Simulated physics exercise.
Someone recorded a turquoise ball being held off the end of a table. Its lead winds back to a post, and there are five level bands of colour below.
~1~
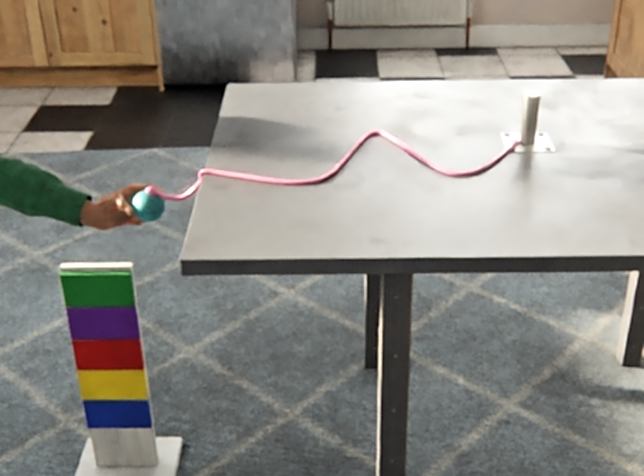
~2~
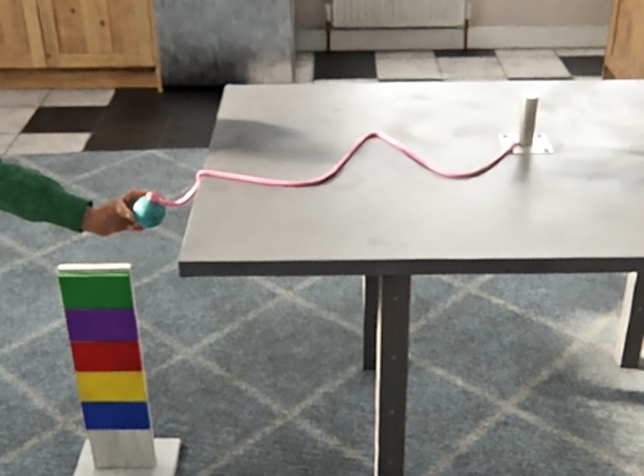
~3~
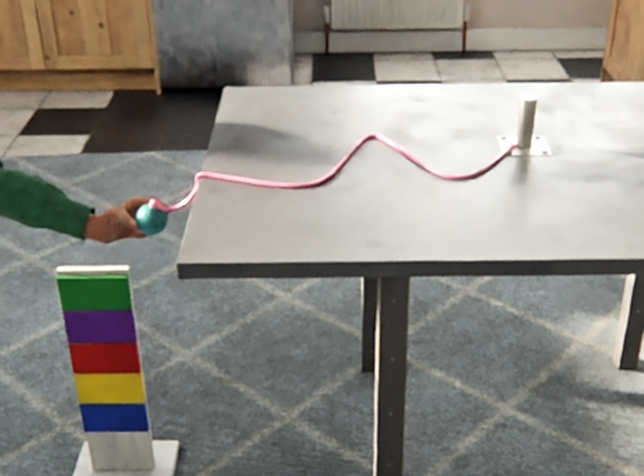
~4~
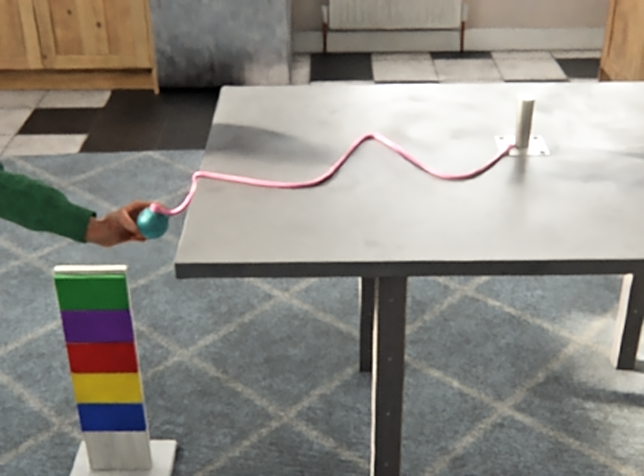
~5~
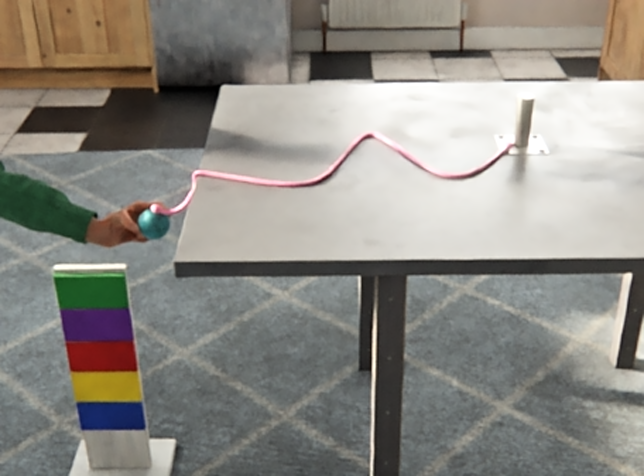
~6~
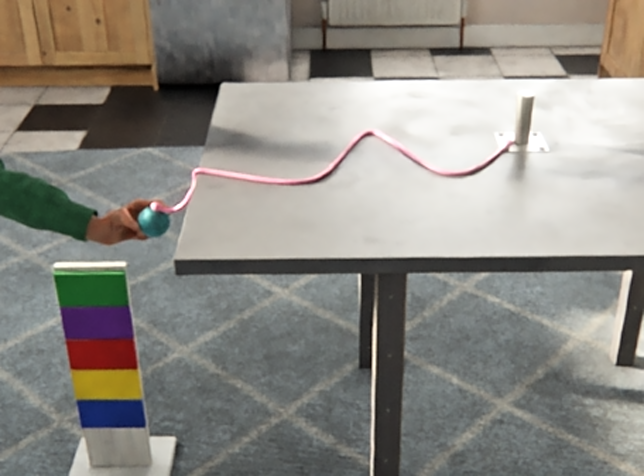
A turquoise ball, held by a green-sleeved hand off the left end of a grey table, dips very slightly and then stays nearly still, its pink cord winding back across the tabletop to a post, above a striped colour board.
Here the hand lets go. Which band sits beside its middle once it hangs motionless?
The yellow band.
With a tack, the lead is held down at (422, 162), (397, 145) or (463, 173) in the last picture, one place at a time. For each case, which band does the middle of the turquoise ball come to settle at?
Taking the three tries in turn, you'd get red, purple and red.
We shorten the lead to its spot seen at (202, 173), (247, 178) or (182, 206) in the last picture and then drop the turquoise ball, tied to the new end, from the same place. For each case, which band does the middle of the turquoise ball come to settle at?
Here's the sequence: Purple; next: Green; last: Red.
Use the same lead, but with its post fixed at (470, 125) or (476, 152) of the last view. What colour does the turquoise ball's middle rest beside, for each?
One after the other, blue; blue.
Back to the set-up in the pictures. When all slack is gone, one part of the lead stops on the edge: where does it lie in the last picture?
That spot lies near (338, 161).
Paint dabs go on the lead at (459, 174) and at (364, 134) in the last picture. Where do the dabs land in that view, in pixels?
At (416, 149), then (272, 158).
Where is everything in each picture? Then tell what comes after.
Turquoise ball (149, 206); green (97, 291); purple (103, 324); red (108, 356); yellow (113, 386); blue (117, 415), in the first frame.
Turquoise ball (150, 212); lead through (493, 162) (421, 161) (365, 138) (328, 176) (234, 177), in the second frame.
Turquoise ball (152, 219), in the third frame.
Turquoise ball (153, 223); lead through (489, 163) (418, 163) (361, 140) (324, 178) (230, 178), in the fourth frame.
Turquoise ball (154, 224), in the fifth frame.
Turquoise ball (154, 222); lead through (489, 160) (417, 159) (361, 136) (324, 175) (230, 175), in the sixth frame.
Early on, ball near (175, 326); level with purple.
Midway, ball near (231, 368); level with yellow.
Near the end, ball near (208, 374); level with yellow.
Finally, ball near (220, 373); level with yellow. Its middle rests at the yellow band.
